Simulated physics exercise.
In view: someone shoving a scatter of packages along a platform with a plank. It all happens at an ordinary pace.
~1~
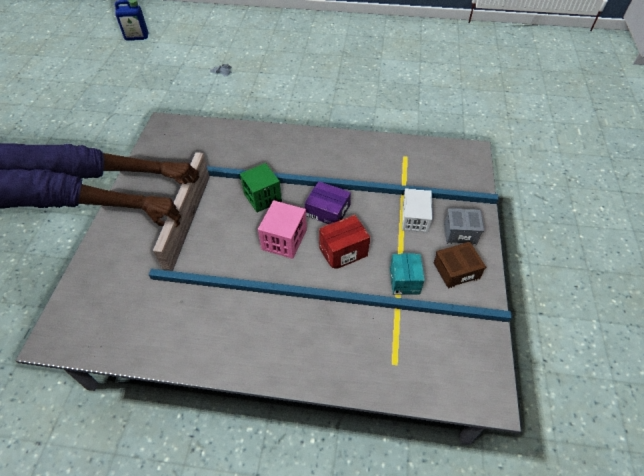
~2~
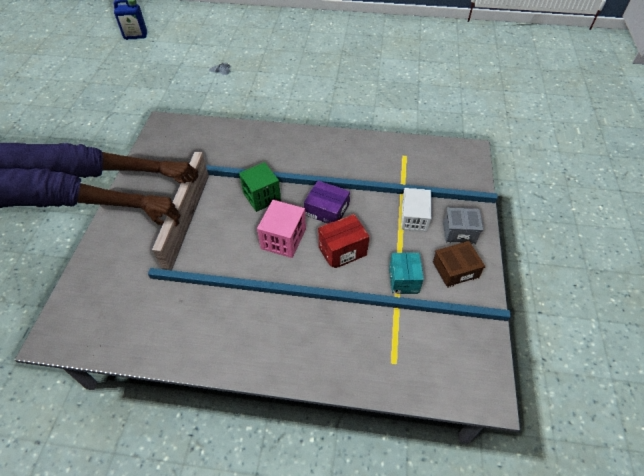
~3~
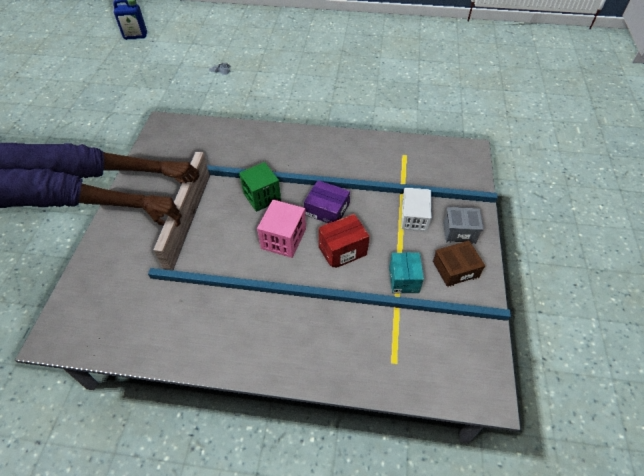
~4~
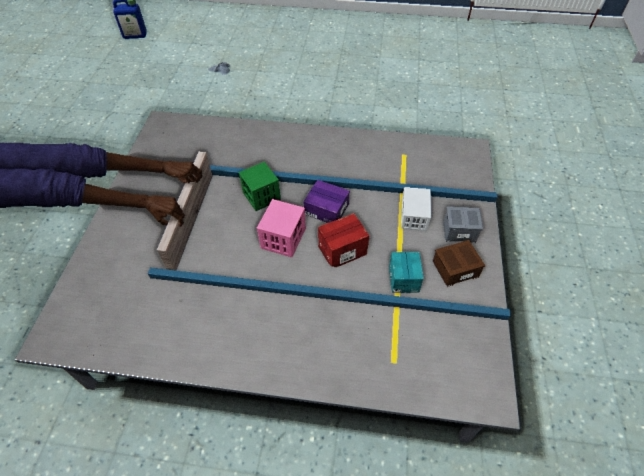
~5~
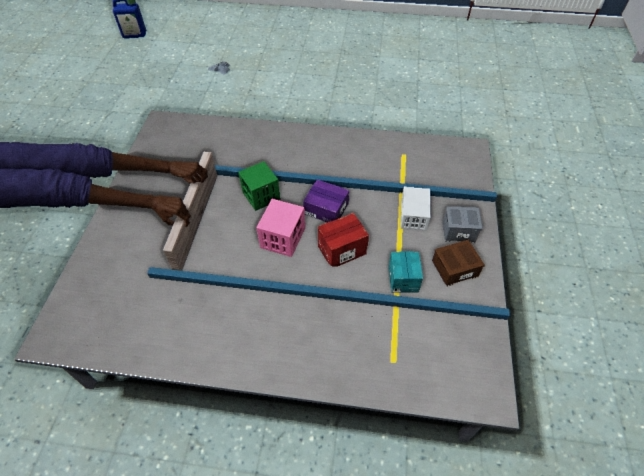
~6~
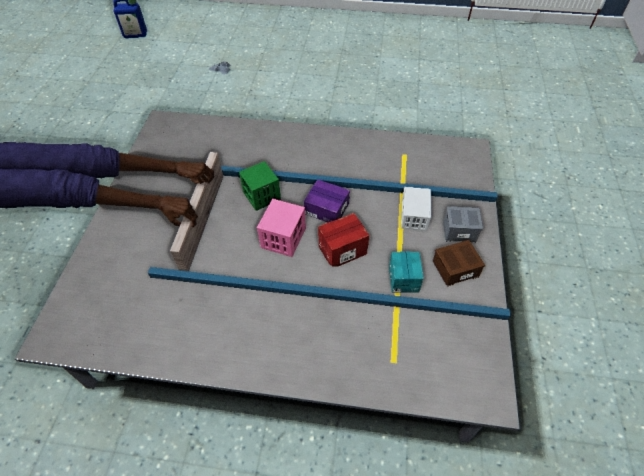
Two hands held a plank at the left of a gray platform and slid it slightly right toward a scatter of colorful boxes, which stayed still between two blue rails.
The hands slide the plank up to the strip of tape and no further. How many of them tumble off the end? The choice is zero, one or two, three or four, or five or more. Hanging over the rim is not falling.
Here the number that fall off is one or two.
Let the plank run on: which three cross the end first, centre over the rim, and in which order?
The order is the grey tote, then the brown tote, then the white crate.
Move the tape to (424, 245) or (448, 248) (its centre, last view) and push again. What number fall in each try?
It would be 3 and 4.
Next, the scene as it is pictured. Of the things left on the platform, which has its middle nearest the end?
The brown tote.
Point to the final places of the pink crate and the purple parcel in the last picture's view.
Near (419, 241) and (451, 219).
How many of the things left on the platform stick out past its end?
1 of them.
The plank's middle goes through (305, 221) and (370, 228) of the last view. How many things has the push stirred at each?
By then 4, and 8.
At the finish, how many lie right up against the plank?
The number is 3.
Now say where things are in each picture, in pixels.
In the first frame, grey tote (463, 227); brown tote (459, 265); white crate (417, 211); plank (185, 210); tape (401, 244).
In the second frame, brown tote (458, 264); green crate (261, 187).
In the third frame, white crate (416, 209); turquoise box (406, 273).
In the fourth frame, grey tote (462, 225); pink crate (282, 228).
In the fifth frame, brown tote (457, 263); plank (193, 209).
In the sixth frame, grey tote (462, 225); brown tote (458, 263); white crate (416, 209); plank (200, 210); tape (400, 242).
A little later, none off yet; grey tote at rest near (462, 225); brown tote at rest near (458, 263); white crate at rest near (416, 209).
Next, none off yet; grey tote shifted a little near (476, 227); brown tote shifted a little near (463, 264); white crate shifted about its own width near (446, 212).
When it is over, the number that fall off is one or two; down, grey tote.
